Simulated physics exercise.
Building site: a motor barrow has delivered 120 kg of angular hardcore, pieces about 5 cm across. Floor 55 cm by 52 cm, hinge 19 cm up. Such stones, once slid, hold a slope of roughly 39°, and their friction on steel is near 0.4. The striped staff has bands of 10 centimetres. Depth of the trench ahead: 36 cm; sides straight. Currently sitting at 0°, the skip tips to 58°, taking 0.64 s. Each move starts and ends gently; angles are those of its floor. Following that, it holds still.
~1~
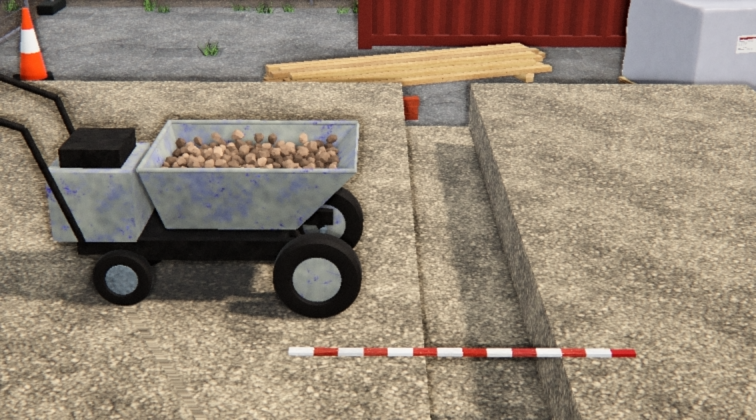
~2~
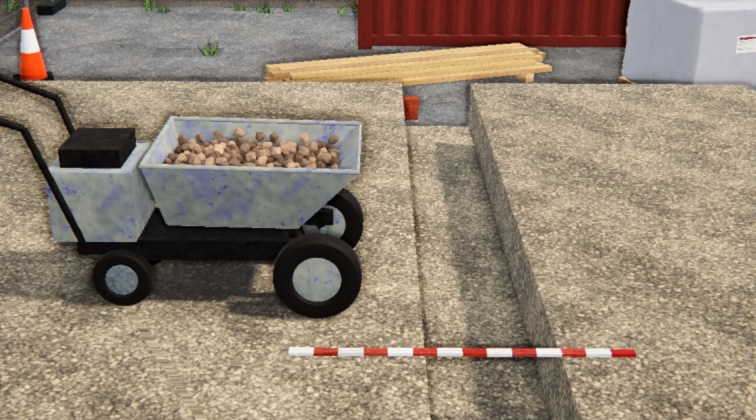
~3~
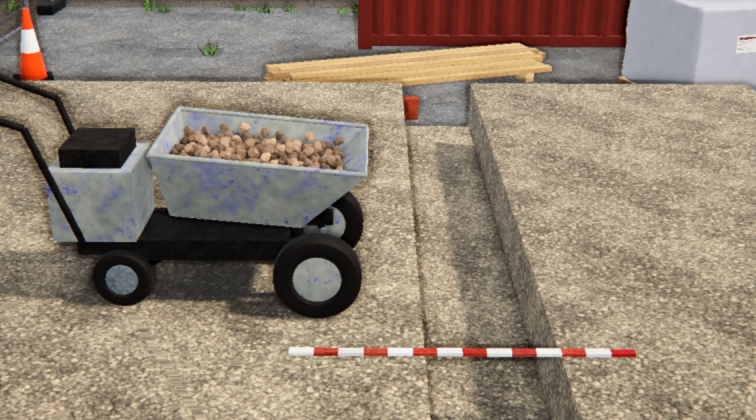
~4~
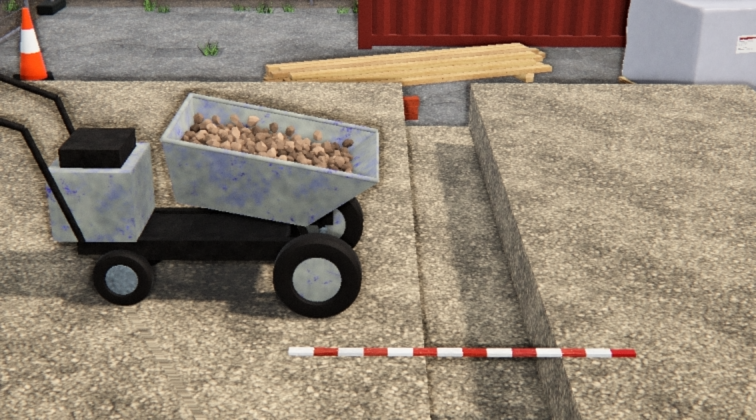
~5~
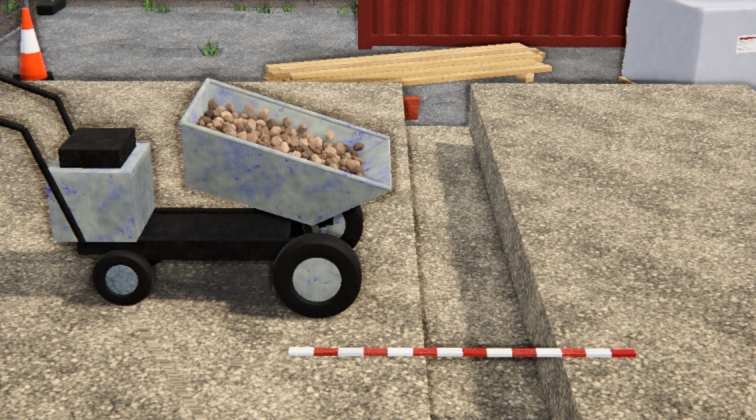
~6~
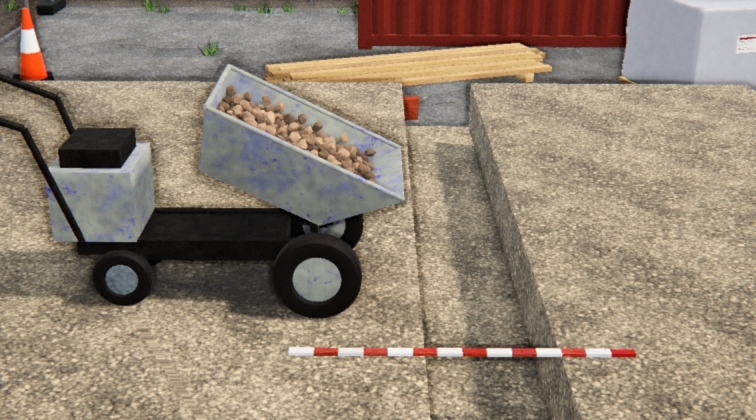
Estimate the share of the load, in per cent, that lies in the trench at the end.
I would say 53 per cent of the load lies in the trench at the end.
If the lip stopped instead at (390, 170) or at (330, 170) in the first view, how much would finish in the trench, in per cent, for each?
First spot about 45, second spot about 55 per cent.
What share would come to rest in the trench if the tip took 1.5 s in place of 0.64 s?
I'd put it at some 30 in a hundred.
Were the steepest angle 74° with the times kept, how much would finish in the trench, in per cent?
Roughly 100%.
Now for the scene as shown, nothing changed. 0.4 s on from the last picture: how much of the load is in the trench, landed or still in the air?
About 5 per cent by then.
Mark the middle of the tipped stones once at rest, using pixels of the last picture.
Their middle lands near (498, 347).
Then, 0.2 s after the last picture the floor is at 49°, 100 % in the skip; the foremost stones are at (400, 204).
Then, 0.4 s after the last picture the floor is at 58°, 95 % in the skip, 5 % in the trench; the foremost stones are at (469, 246).
Then, 0.8 s after the last picture the floor is at 58°, 58 % in the skip, 41 % in the trench; the foremost stones are at (555, 315).
Then, 2.7 s after the last picture the floor is at 58°, 46 % in the skip, 53 % in the trench; the foremost stones are at (585, 325).
